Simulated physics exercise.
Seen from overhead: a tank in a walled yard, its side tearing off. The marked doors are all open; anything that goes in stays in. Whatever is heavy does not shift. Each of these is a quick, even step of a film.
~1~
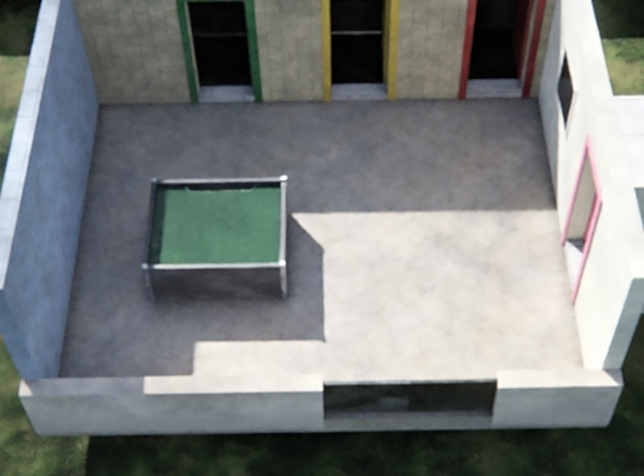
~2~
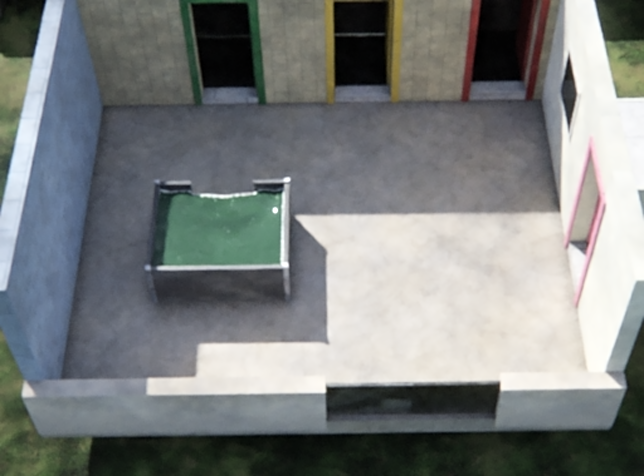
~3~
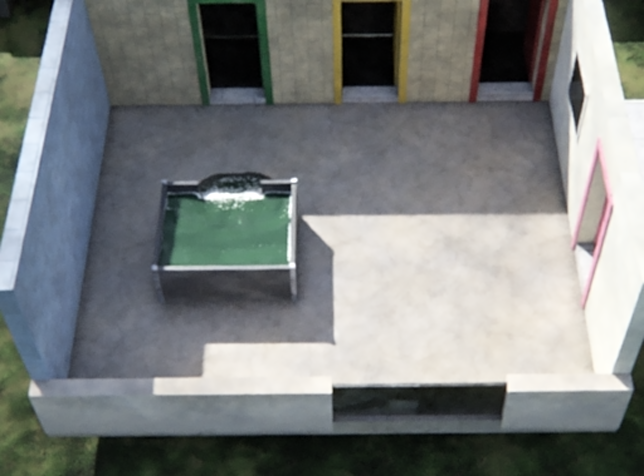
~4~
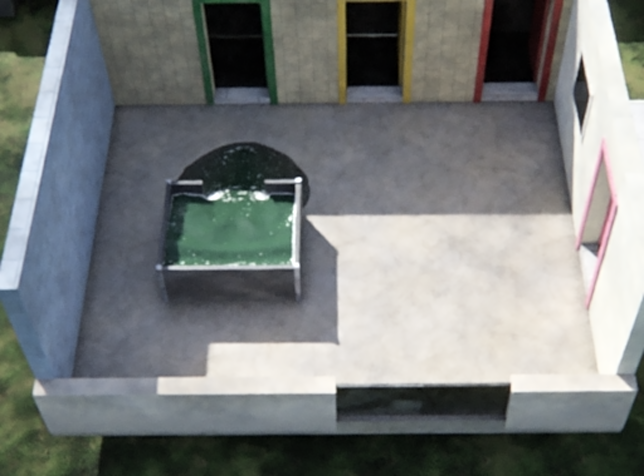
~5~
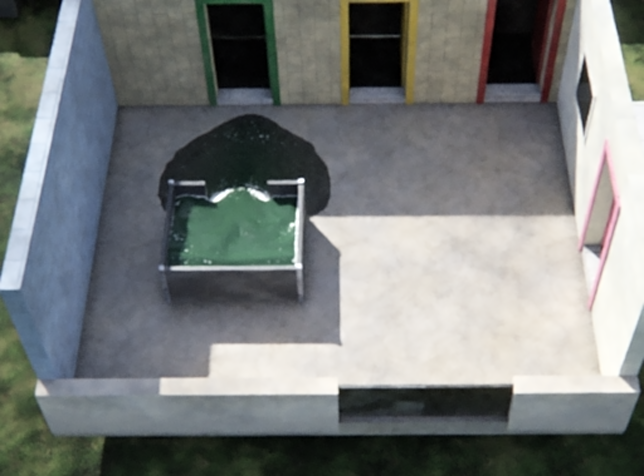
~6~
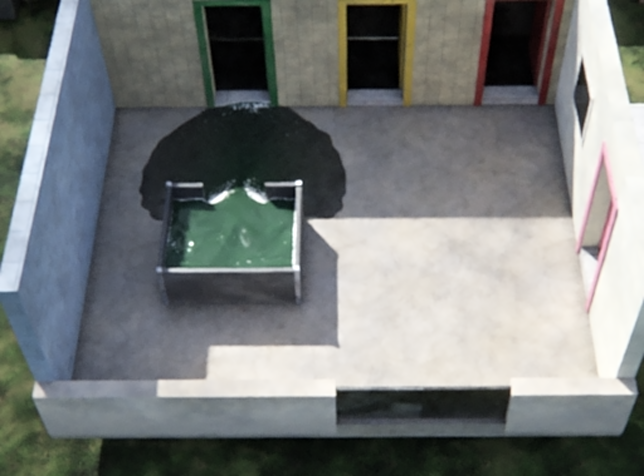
In a walled yard with green, yellow and red doorways along the back, seen from above, an open tank holds still green water. Part of its far side gives way, and water pours through the gap, spreading across the paving in a widening dark, rounded pool toward the back wall.
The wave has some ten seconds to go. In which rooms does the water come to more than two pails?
The red door will most likely keep inside the limit, the yellow door will most likely keep inside the limit, the green door will most likely go past the limit, the pink door will most likely keep inside the limit.
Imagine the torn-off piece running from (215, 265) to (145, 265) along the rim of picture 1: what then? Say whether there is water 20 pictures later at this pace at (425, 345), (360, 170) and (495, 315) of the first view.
Sequence: Wetted / spared / wetted.
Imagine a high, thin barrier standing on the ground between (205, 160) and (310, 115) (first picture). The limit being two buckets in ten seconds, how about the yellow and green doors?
With that in place the yellow door receives a smaller amount and the green door receives a smaller amount.
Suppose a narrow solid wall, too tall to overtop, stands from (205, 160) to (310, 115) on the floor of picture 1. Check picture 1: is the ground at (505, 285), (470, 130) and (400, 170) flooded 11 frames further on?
Results in sequence: Bone-dry / swamped / swamped.
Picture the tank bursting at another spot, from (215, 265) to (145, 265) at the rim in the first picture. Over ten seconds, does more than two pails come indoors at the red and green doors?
Briefly, the red one remains below the line and the green one remains below the line.
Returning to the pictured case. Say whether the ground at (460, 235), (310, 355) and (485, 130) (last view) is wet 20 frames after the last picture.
Result, in that order: Not wetted / not wetted / wetted.
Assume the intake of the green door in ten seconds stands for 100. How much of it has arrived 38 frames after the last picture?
It would be roughly 100 percent of the ten-second total.
A moment on, water covers 20 % of the floor; the red door not reached, the yellow door wet at the sill, nothing in, the green door over two buckets in, the pink door not reached.
Next, water covers 25 % of the floor; the red door wet at the sill, nothing in, the yellow door under two buckets in, the green door far over two buckets in, the pink door not reached.
Then, water covers 40 % of the floor; the red door wet at the sill, nothing in, the yellow door under two buckets in, the green door far over two buckets in, the pink door not reached.
Later, water covers 70 % of the floor; the red door wet at the sill, nothing in, the yellow door under two buckets in, the green door far over two buckets in, the pink door wet at the sill, nothing in.
In the end, water covers 90 % of the floor; the red door wet at the sill, nothing in, the yellow door under two buckets in, the green door far over two buckets in, the pink door wet at the sill, nothing in.
